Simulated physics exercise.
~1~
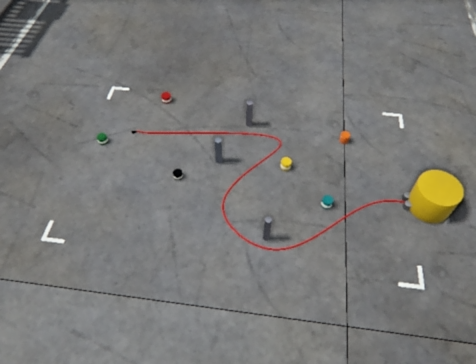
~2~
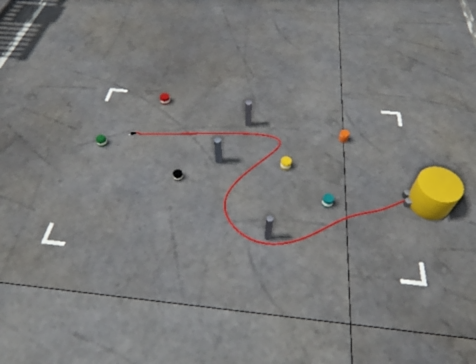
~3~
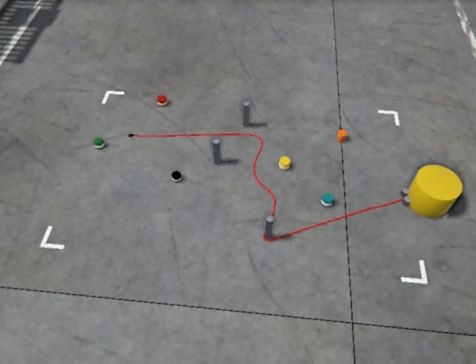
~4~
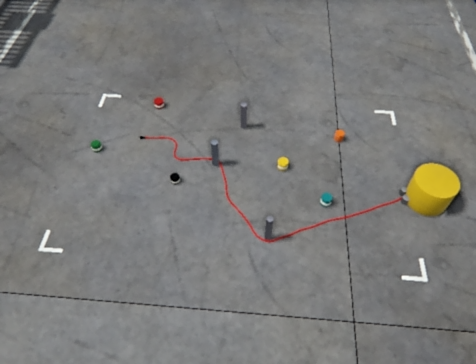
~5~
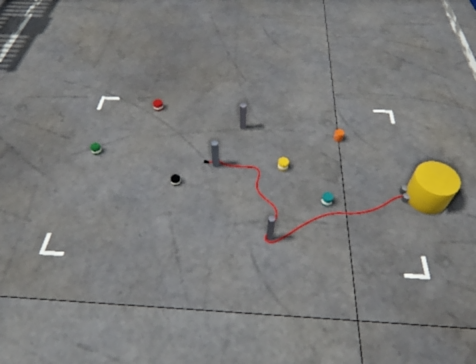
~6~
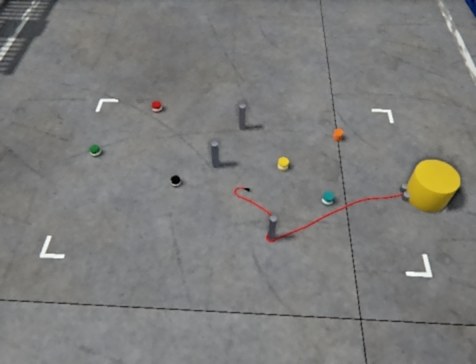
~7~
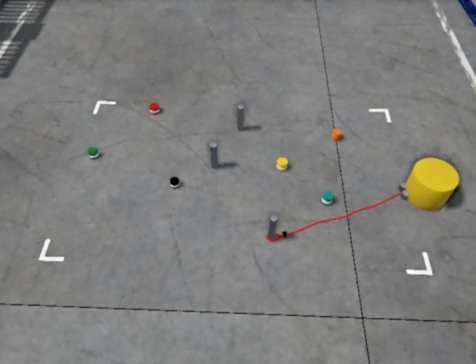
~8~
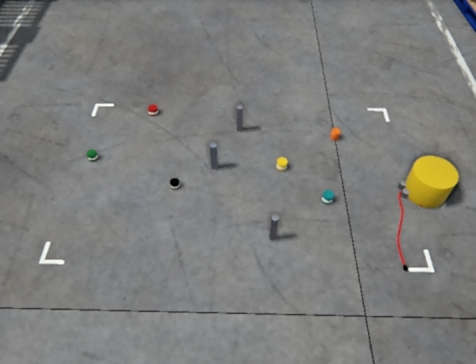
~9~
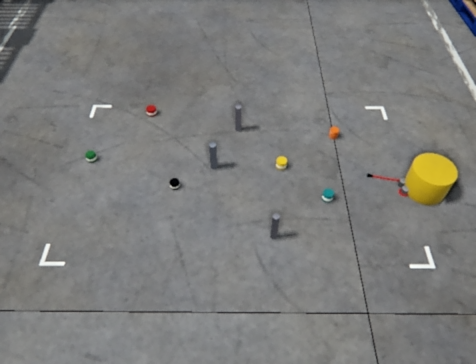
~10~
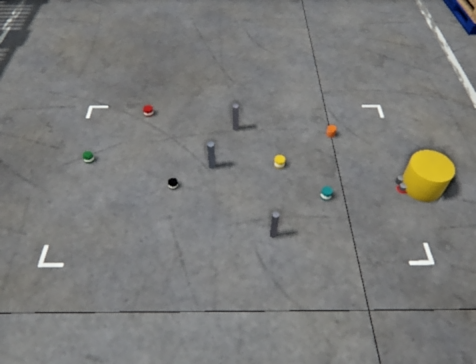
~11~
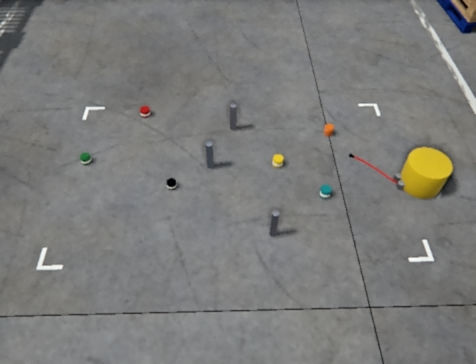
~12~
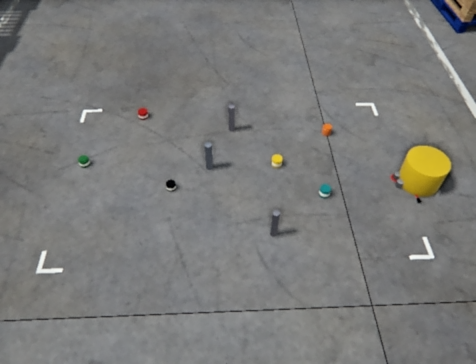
A large yellow drum sits at the right of a grey concrete floor, seen from above at an angle as the view drifts slightly. From it a thin red lead winds leftward among three dark posts, with small green, red, black, yellow, orange and teal containers scattered around. The lead tightens against the lowest post, and its dark-tipped free end slides right, past the middle post and then the lowest one. Drawn close to the drum, the short remainder swings below it, flicks up to its left, nearly vanishes, and reaches out again. Finally only a tip shows beside the drum, the containers unmoved.
